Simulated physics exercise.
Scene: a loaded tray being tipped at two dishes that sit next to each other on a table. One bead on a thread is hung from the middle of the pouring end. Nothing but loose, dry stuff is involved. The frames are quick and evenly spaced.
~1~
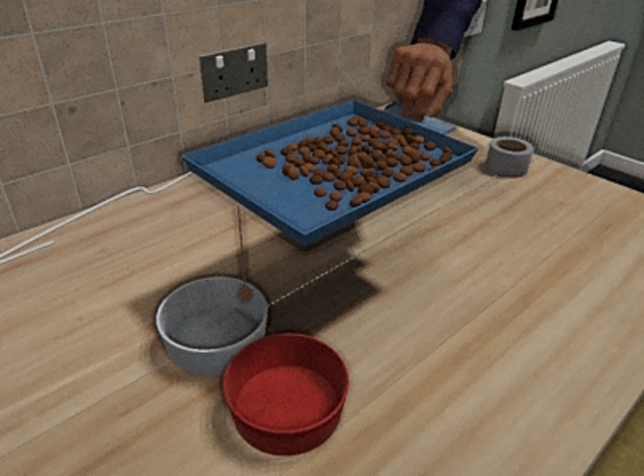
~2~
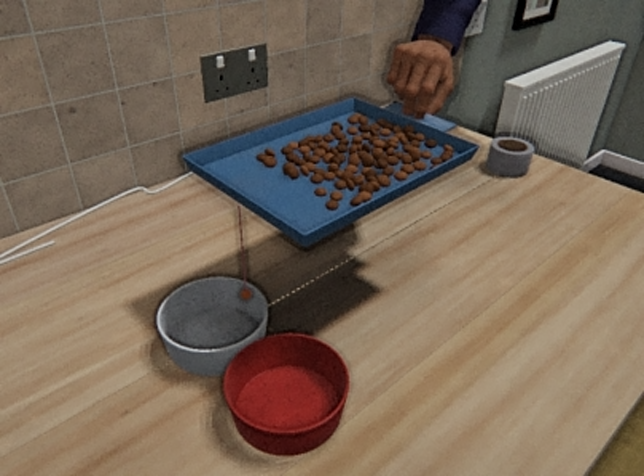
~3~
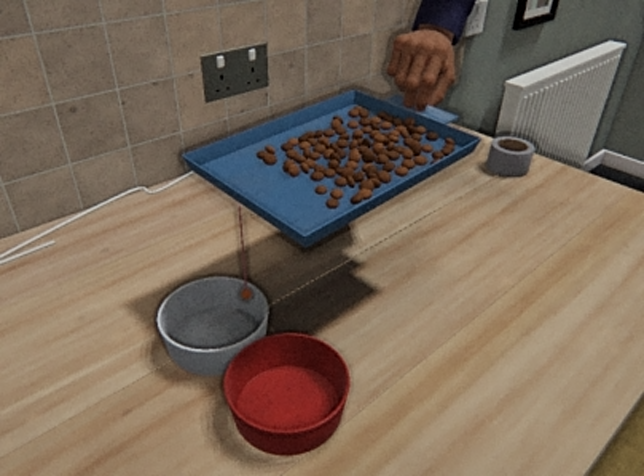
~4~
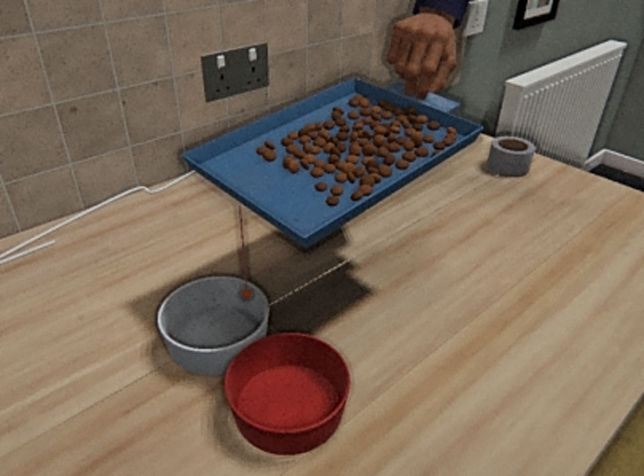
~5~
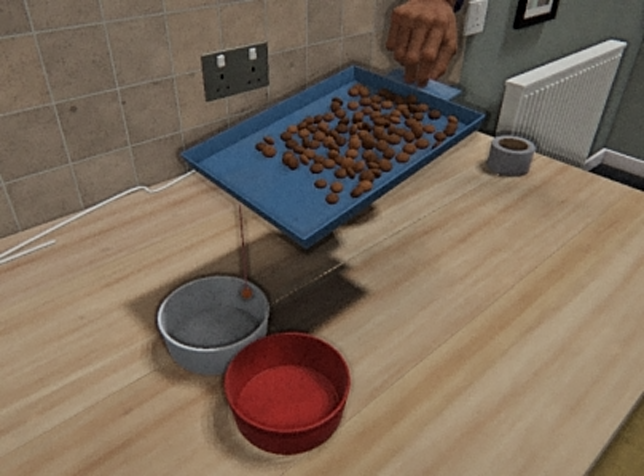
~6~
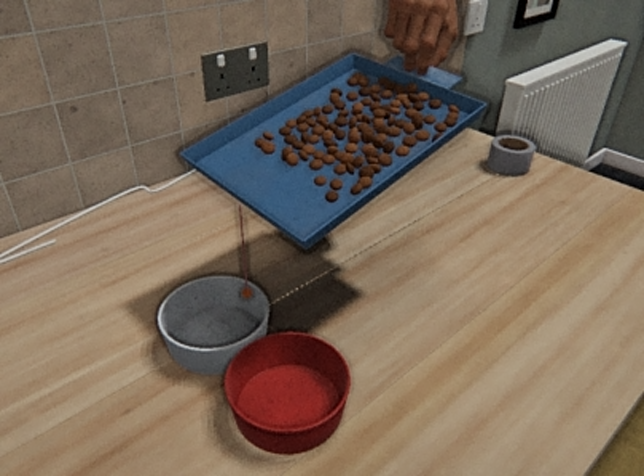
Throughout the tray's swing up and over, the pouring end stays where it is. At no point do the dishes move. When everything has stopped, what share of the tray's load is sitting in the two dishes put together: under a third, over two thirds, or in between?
Over two thirds.
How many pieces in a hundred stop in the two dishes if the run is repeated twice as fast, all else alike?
About 70 per cent.
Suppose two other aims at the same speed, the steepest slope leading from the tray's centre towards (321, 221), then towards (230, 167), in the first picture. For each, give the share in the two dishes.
First heading roughly 70 %, second roughly 10 %.
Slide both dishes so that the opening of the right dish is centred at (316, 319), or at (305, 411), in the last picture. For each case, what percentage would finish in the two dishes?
You'd get 0 in a hundred the first time and 90 in a hundred the second.
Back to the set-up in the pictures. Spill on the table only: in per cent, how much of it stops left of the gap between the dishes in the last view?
Around 90 percent of the pieces.
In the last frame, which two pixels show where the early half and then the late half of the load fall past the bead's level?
Around (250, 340) first; around (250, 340) second.
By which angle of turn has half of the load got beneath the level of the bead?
The tilt then is about 95°.
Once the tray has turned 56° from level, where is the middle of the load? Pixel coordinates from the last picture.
About (274, 203).
Shortly afterwards, tray tipped steeply; all but a few on the tray; a little in the air.
Next, tray tipped right over; near a third on the tray; near a quarter in the right dish; a little in the left dish; a little outside both; near a quarter in the air.
Some moments later, tray tipped past a quarter turn; near half in the right dish; near a third in the left dish; a little outside both.
In the end, tray tipped past a quarter turn; near half in the right dish; near a third in the left dish; a little outside both.
